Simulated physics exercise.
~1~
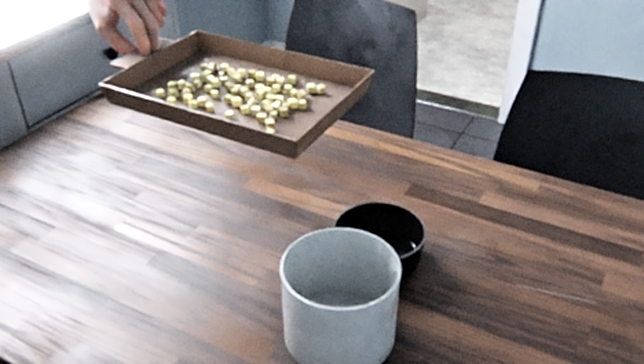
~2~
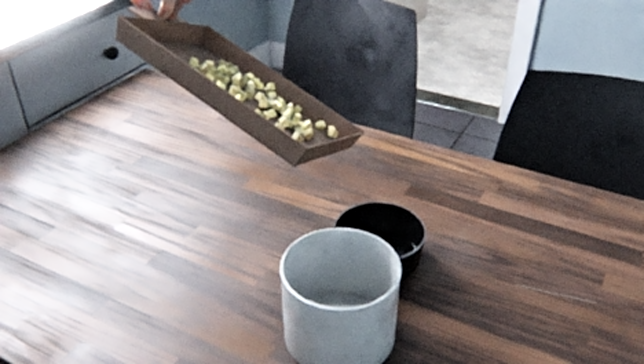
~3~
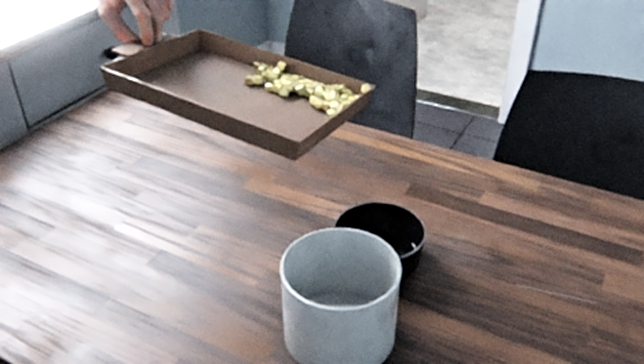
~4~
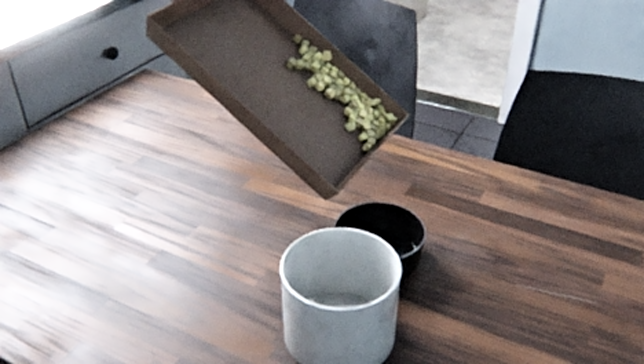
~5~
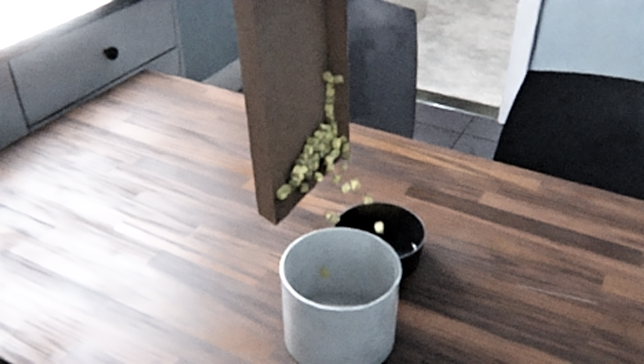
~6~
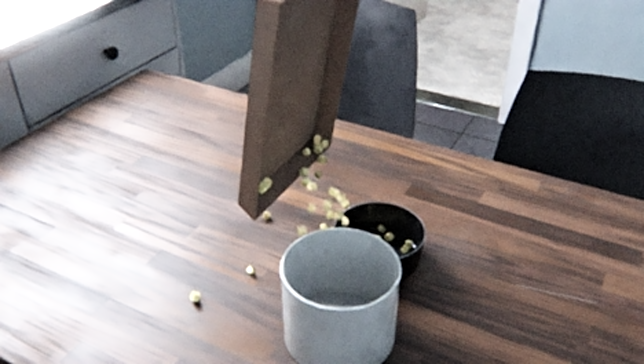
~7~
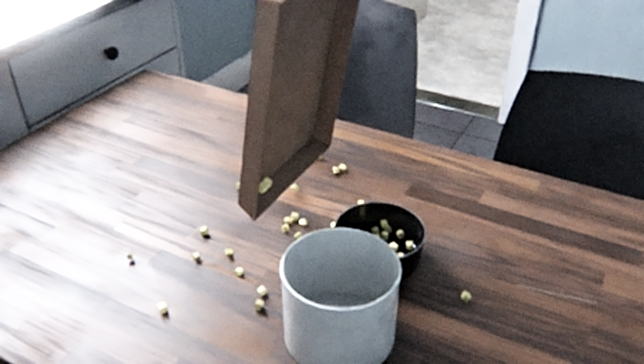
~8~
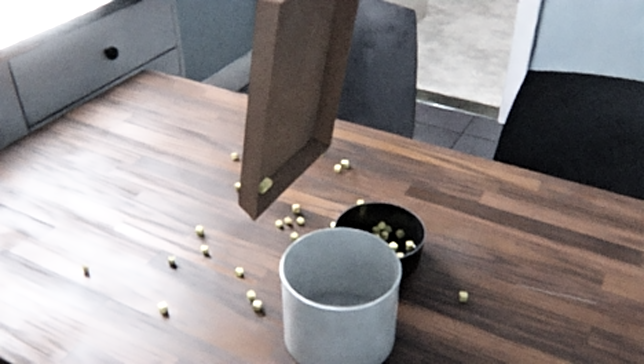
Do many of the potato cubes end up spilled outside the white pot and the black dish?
Yes, most of the cubes end up outside both containers. A smaller share lands in the black dish, and the white pot gets few or none.
Potato cubes tumble from a tilted brown tray, mostly scattering outside the dish and pot.
